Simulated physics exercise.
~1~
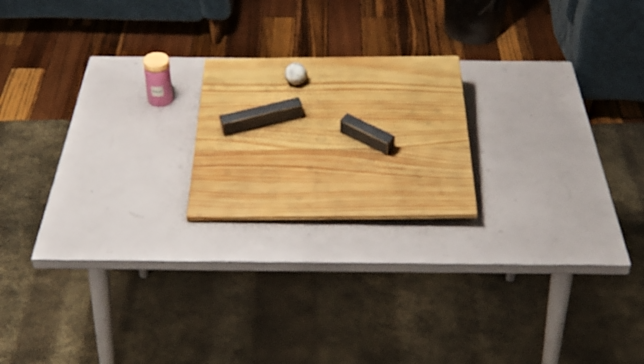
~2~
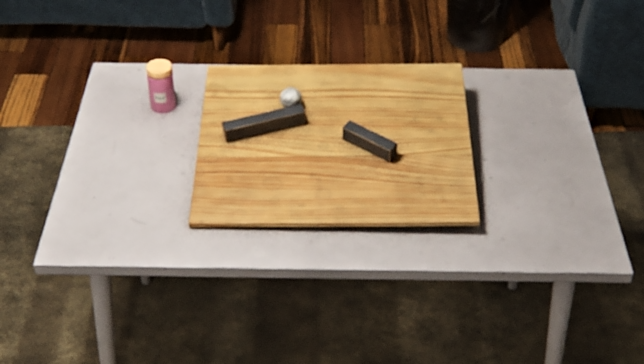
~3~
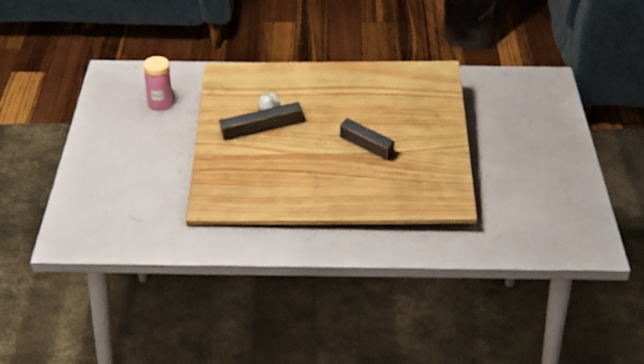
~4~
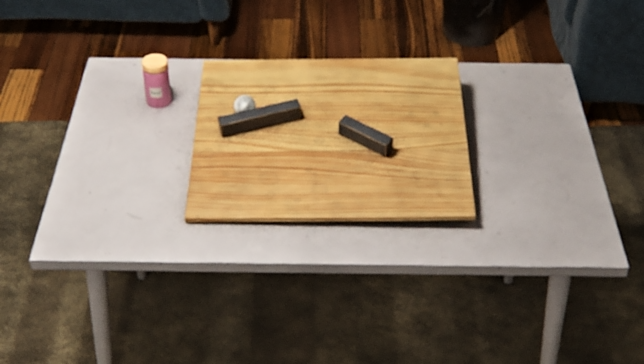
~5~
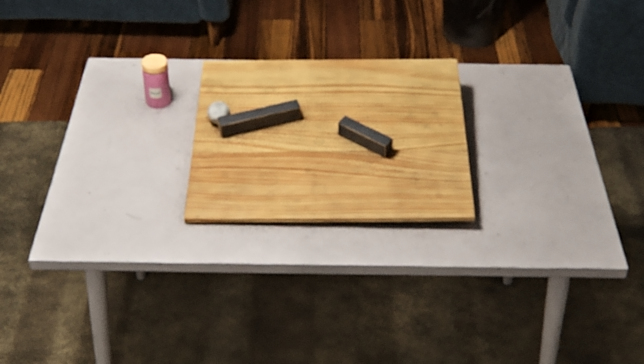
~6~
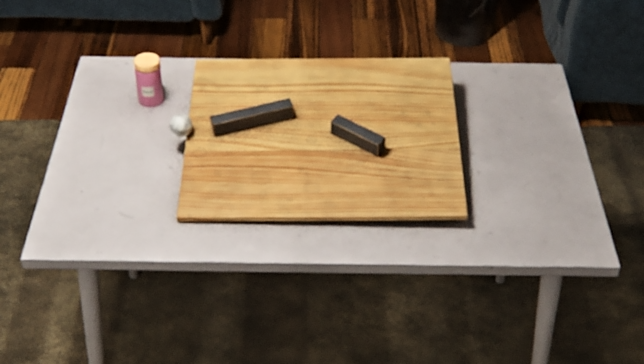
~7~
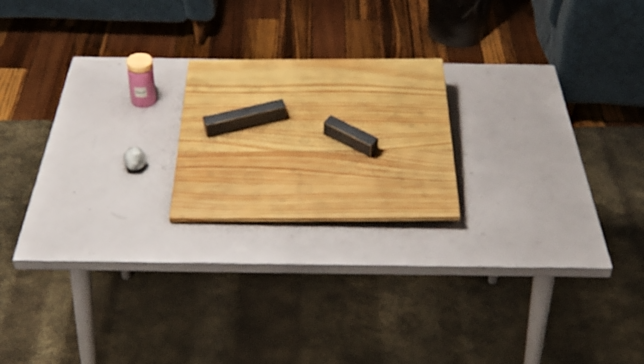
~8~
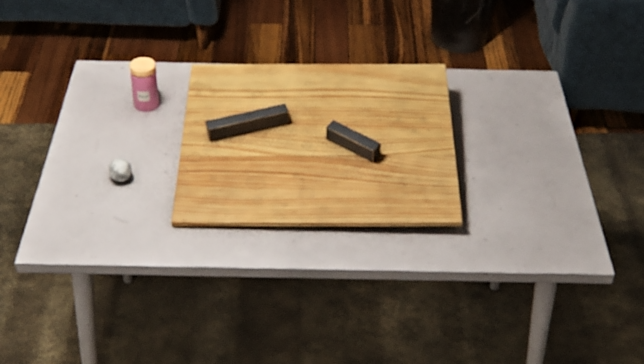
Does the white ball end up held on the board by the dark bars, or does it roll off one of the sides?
It rolls off. After meeting the dark bar, the ball travels along it and leaves the board over the left side, ending up on the tabletop.
